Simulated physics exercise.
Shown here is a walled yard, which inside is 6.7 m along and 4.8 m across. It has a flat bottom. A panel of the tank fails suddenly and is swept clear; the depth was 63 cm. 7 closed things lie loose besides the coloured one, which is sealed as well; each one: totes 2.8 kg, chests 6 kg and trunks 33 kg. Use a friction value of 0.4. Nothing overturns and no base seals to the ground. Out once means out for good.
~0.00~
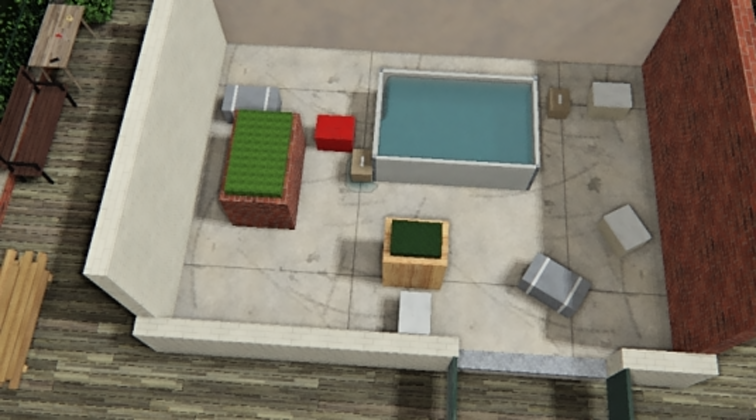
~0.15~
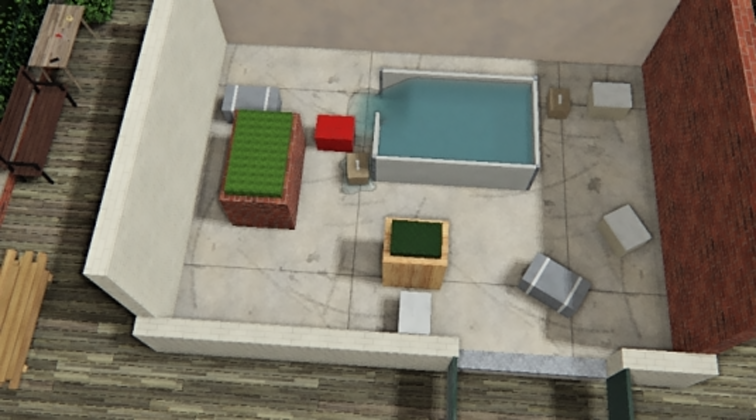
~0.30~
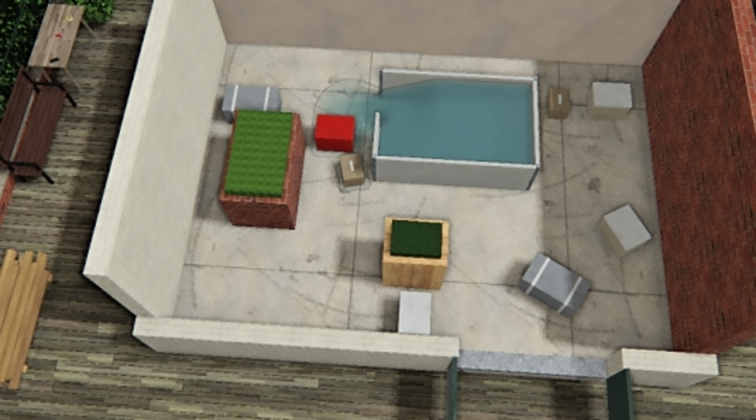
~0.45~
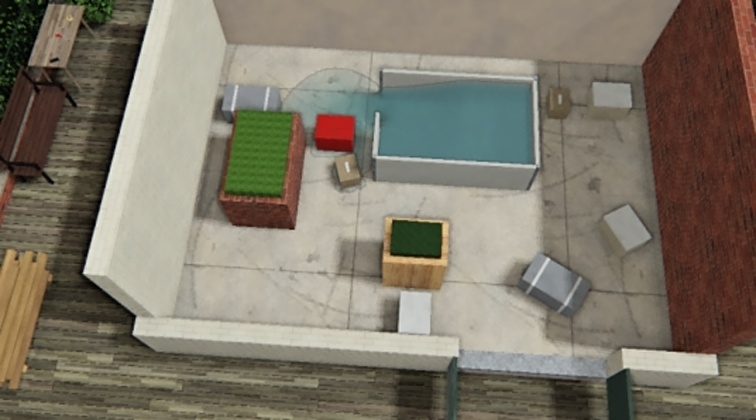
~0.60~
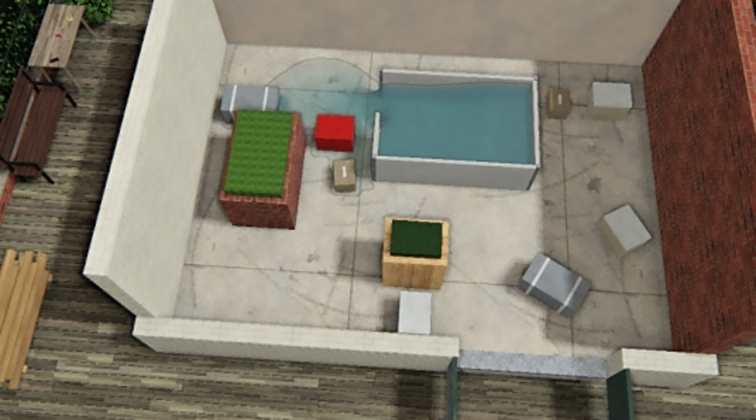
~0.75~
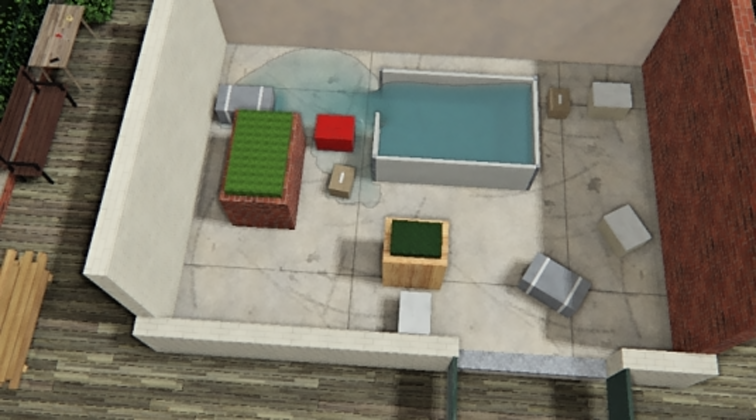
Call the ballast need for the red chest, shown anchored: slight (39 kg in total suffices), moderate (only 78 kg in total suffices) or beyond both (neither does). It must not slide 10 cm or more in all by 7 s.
Moderate.
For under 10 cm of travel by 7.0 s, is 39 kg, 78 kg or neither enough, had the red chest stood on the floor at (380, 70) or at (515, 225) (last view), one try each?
First spot: Needs the heavier mass; second spot: Light mass works.
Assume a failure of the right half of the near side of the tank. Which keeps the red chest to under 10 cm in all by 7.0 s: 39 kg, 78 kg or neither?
So the lighter choice.
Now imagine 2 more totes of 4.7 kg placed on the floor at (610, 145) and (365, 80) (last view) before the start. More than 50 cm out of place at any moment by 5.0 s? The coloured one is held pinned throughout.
So the first one stays inside and the second one crosses the line.
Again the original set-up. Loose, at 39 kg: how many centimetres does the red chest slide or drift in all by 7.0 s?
30 cm, roughly.
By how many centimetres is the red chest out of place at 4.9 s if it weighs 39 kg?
Shift: About 30 cm.
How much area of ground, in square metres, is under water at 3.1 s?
The covered patch comes to about 14 m2.
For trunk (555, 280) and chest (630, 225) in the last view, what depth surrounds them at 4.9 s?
Depths: Near 0 cm, then near 0 cm.
After 1.4 s the red chest would be 16 cm from its start with 39 kg and 0 cm from its start with 78 kg; 9 cm of water round it then.
After 3.1 s the red chest would be 28 cm from its start with 39 kg and 0 cm from its start with 78 kg; 8 cm of water round it then.
After 4.9 s the red chest would be 33 cm from its start with 39 kg and 0 cm from its start with 78 kg; 8 cm of water round it then.
After 7.0 s the red chest would be 33 cm from its start with 39 kg and 0 cm from its start with 78 kg; 8 cm of water round it then.
